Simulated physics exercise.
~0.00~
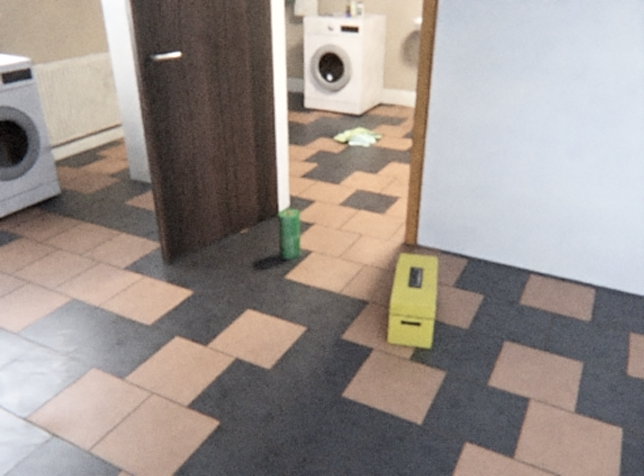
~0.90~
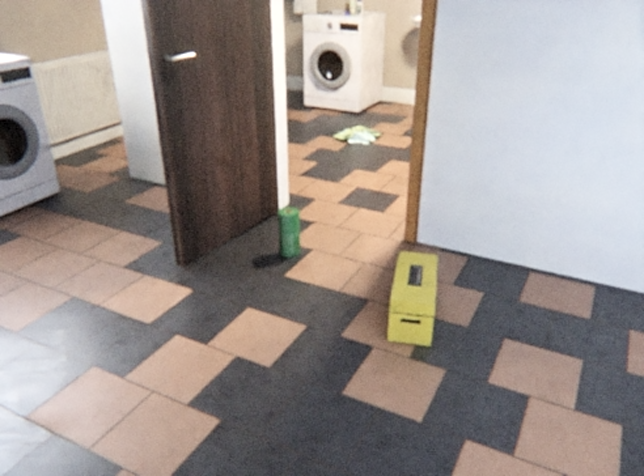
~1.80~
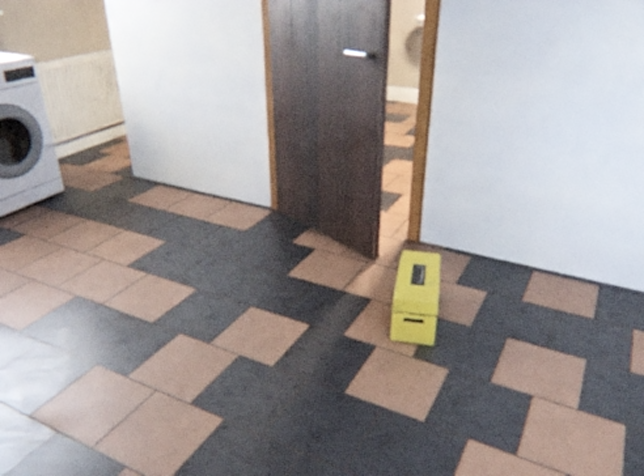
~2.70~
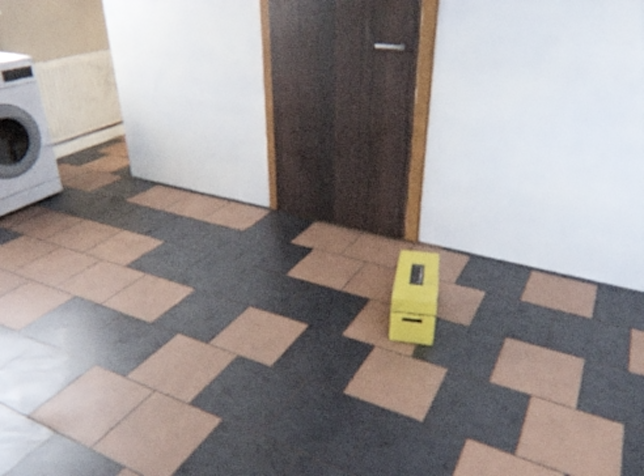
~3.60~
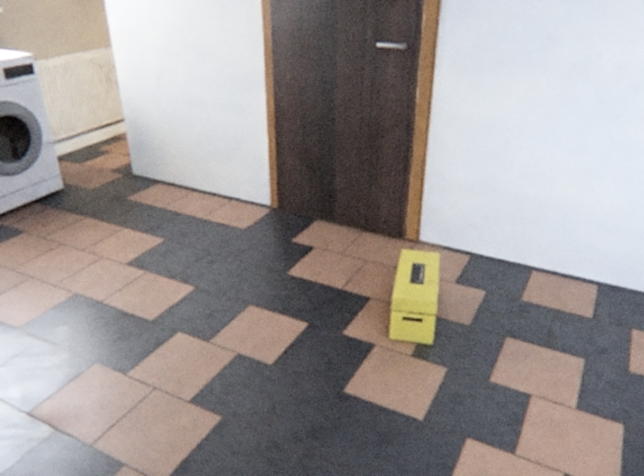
The dark wooden door swings shut, hiding the green roll, while the yellow toolbox stays put.
